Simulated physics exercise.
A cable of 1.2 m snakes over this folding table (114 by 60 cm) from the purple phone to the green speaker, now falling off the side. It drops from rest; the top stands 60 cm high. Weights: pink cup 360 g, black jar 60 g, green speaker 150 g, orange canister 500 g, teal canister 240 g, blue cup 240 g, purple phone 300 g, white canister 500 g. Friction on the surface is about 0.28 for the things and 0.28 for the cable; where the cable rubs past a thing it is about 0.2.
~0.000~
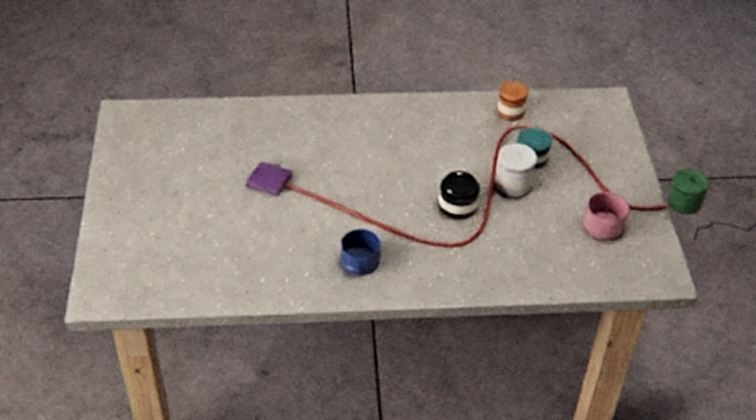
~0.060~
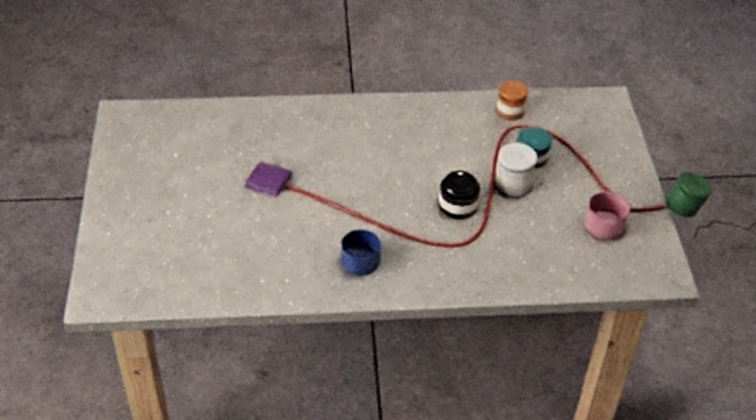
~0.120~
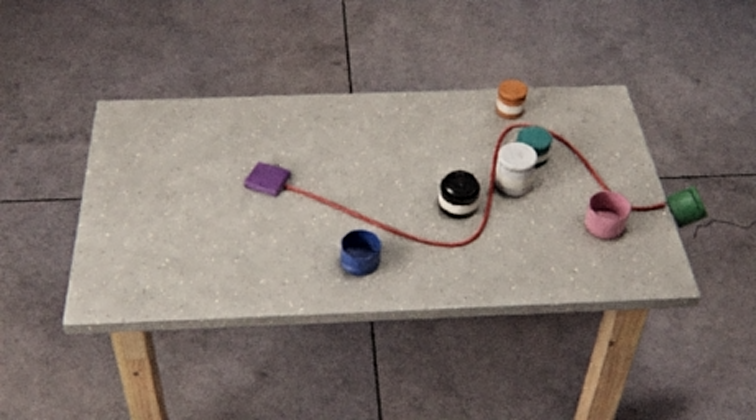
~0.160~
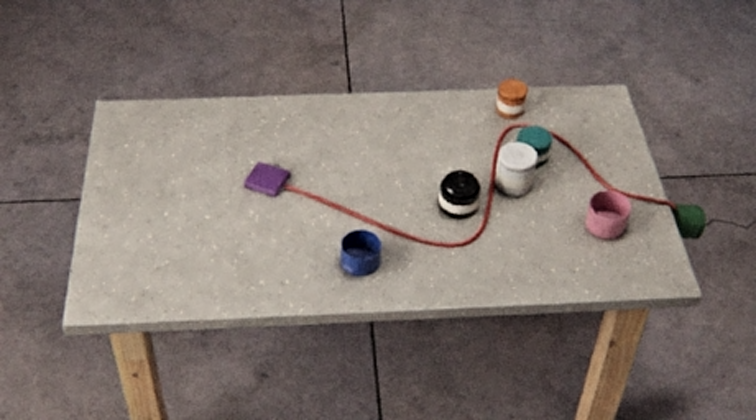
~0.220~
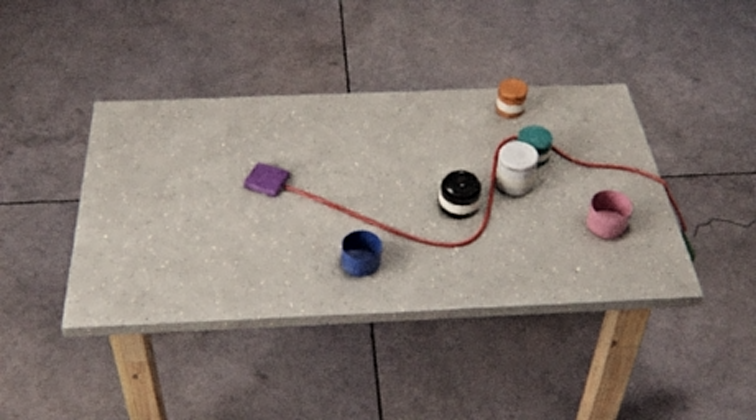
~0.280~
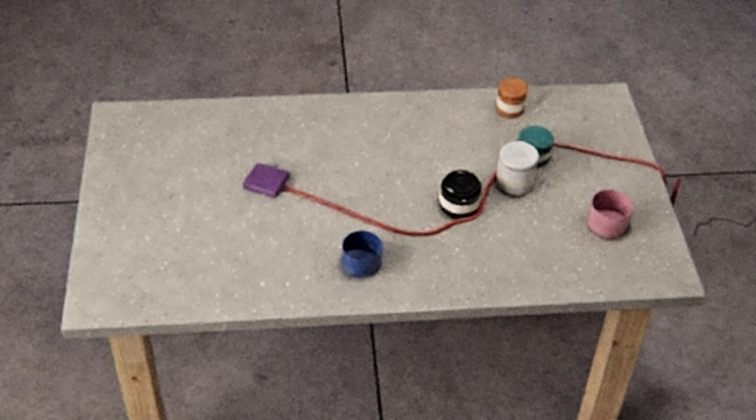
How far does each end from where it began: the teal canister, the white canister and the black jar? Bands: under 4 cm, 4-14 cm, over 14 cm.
In order: The teal canister moves a moderate way; the white canister barely shifts; the black jar ends far away.
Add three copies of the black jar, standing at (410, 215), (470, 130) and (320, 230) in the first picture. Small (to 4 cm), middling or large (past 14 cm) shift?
In turn: Large, small, small.
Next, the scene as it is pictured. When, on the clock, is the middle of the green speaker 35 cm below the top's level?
About: 0.36 s.
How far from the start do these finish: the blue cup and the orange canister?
About: Blue cup 0 cm, orange canister 0 cm.
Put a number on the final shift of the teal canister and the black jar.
Teal canister 6 cm, black jar over the edge.
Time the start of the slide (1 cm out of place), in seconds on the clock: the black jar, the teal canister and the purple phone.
Black jar 0.32 s, teal canister 0.34 s, purple phone 0.46 s.
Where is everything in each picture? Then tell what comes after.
The first frame shows teal canister (535, 138); white canister (518, 156); black jar (461, 182); cable runs through (449, 245) (343, 208).
The second frame shows green speaker (692, 184); cable runs through (343, 209).
The third frame shows green speaker (687, 207); cable runs through (342, 209).
The fourth frame shows green speaker (684, 221); cable runs through (342, 209).
The fifth frame shows green speaker (675, 250); cable runs through (666, 184) (342, 209).
The sixth frame shows teal canister (537, 136); white canister (519, 154); black jar (462, 181); cable runs through (605, 155) (450, 224) (342, 210).
By 0.5 s, the cable's tail end at (302, 176); black jar 27 cm off its start, teal canister 6 cm off its start, green speaker over the edge.
By 0.7 s, the cable's tail end at (325, 173); black jar over the edge, teal canister 6 cm off its start, green speaker over the edge.
By 1.0 s, the cable's tail end at (339, 174); black jar over the edge, teal canister 6 cm off its start at (553, 156), green speaker over the edge.
By 1.2 s, the cable's tail end at (339, 174); black jar over the edge, teal canister 6 cm off its start, green speaker over the edge.
By 2.4 s, the cable's tail end at (339, 174); black jar over the edge, teal canister 6 cm off its start at (553, 156), white canister 0 cm off its start at (520, 154), green speaker over the edge.
